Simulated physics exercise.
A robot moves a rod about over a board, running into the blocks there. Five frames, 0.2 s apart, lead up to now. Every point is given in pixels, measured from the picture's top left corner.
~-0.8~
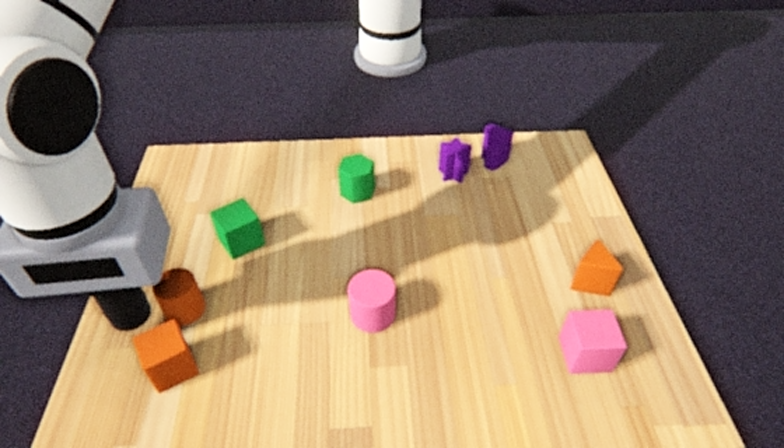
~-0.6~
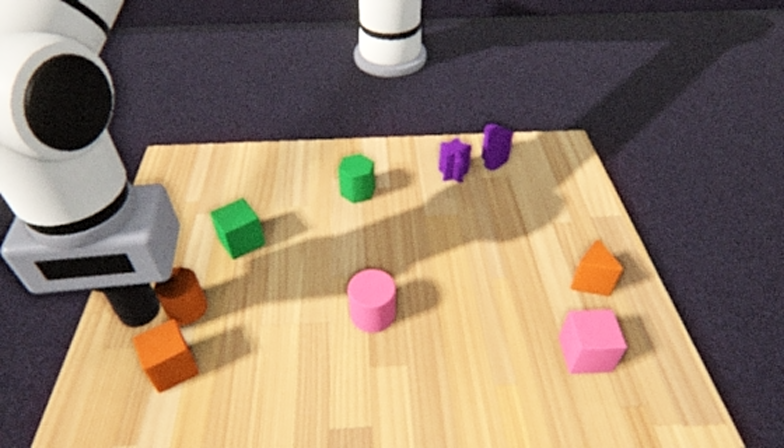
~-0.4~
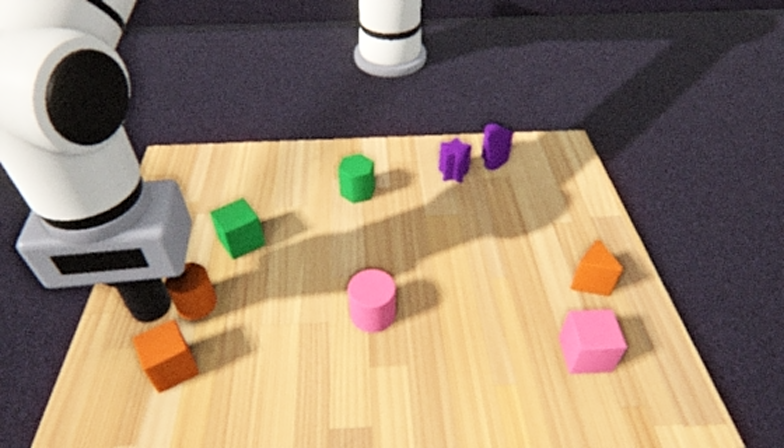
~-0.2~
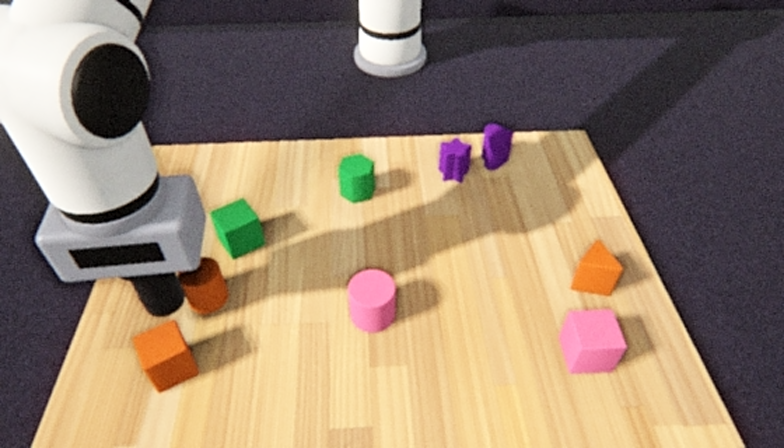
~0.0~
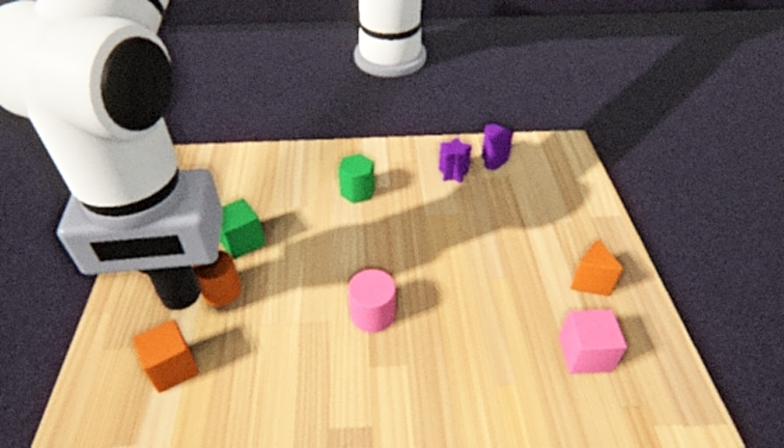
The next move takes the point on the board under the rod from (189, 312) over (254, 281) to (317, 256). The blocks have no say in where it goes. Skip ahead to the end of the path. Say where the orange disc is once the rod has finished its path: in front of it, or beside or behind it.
Lost on the way.
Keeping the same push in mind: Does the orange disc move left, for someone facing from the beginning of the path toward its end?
Yes, that is how it ends up.
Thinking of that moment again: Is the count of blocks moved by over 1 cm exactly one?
I expect so.
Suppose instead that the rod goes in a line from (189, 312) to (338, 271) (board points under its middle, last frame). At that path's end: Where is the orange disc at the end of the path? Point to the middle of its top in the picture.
I'd place it at (266, 233), taking the centre of its top.
The first path, step by step. One third of the way, rod at (228, 273); orange disc at (253, 239).
Two thirds of the way, rod at (272, 256); orange disc at (283, 219).
At the end, rod at (314, 240); orange square unmoved; orange disc at (300, 206).
